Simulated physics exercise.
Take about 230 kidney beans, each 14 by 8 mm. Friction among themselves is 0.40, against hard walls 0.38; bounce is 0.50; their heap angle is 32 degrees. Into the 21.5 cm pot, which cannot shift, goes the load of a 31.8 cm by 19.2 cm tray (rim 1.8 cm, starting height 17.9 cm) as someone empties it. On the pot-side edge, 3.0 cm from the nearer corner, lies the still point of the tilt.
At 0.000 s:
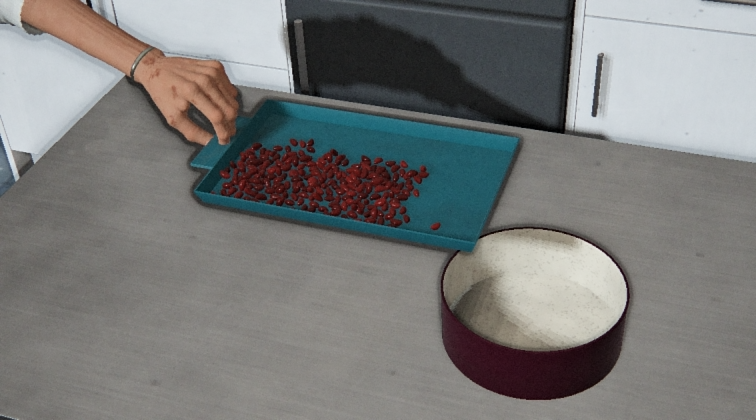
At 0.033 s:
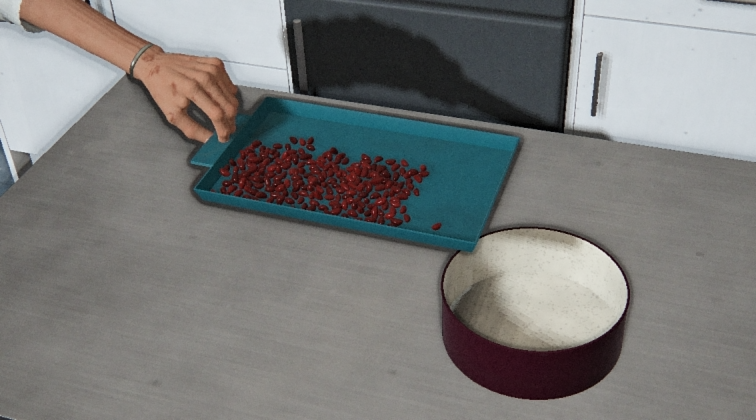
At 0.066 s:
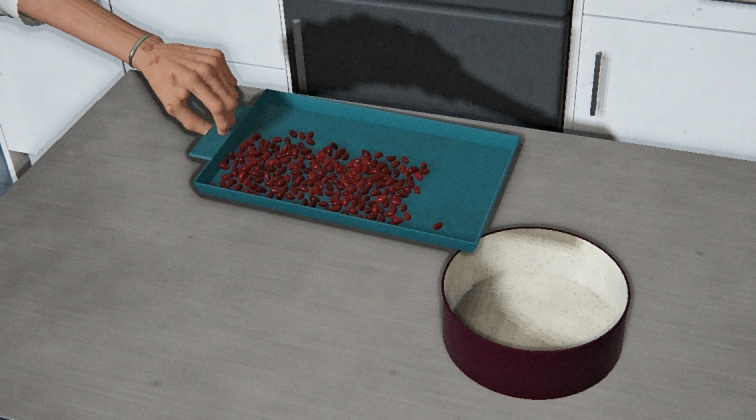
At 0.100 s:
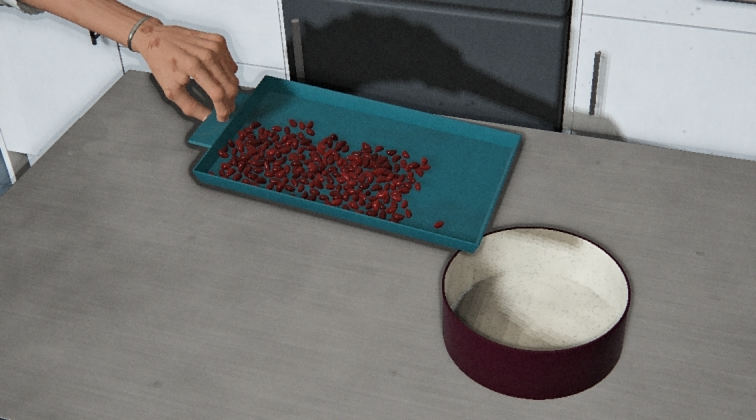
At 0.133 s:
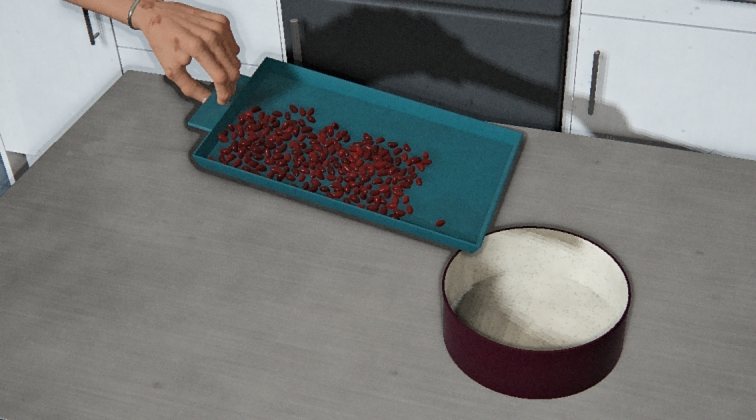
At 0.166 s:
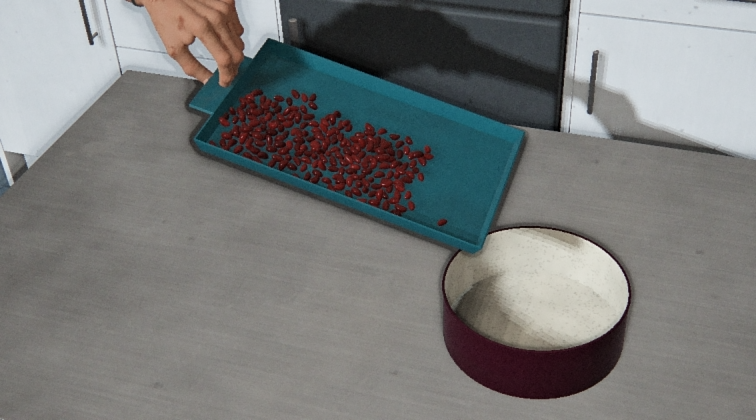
On a grey wood-grain countertop, a teal tray scattered with red kidney beans lies flat beside a dark red pot with a pale interior. A hand at the tray's left end raises that side, slowly at first and then more steeply, while the beans stay bunched toward the left and the pot stays still.
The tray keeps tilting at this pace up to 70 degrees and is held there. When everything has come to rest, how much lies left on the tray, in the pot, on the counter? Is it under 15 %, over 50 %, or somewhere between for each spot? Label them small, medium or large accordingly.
Tray - small, pot - large, counter - medium.
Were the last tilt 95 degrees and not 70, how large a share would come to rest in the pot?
Estimated share: About 75 %.
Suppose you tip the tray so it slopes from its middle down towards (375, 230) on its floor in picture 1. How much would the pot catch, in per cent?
Some 10 per cent.
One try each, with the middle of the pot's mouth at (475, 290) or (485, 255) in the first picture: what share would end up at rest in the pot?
Estimates: 35 % and 5 %, in that order.
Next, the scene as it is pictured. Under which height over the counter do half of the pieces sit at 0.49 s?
The halfway mark sits at about 28 cm.
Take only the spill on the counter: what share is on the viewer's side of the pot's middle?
About 90 percent of the spill.
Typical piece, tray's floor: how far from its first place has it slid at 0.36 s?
1 cm.
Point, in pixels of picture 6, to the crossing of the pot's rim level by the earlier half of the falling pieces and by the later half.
I'd mark about (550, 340) for the first half and about (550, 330) for the second.
Then, at 0.36 s, tilt 44 degrees; the tray holds 100 %, the pot 0 %.
After 0.49 s, tilt 63 degrees; the tray holds 100 %, the pot 0 %.
After 0.75 s, tilt 70 degrees; the tray holds 10 %, the pot 50 %.
In the end, at 2.4 s, tray 10 %, pot 60 %, counter 30 %.
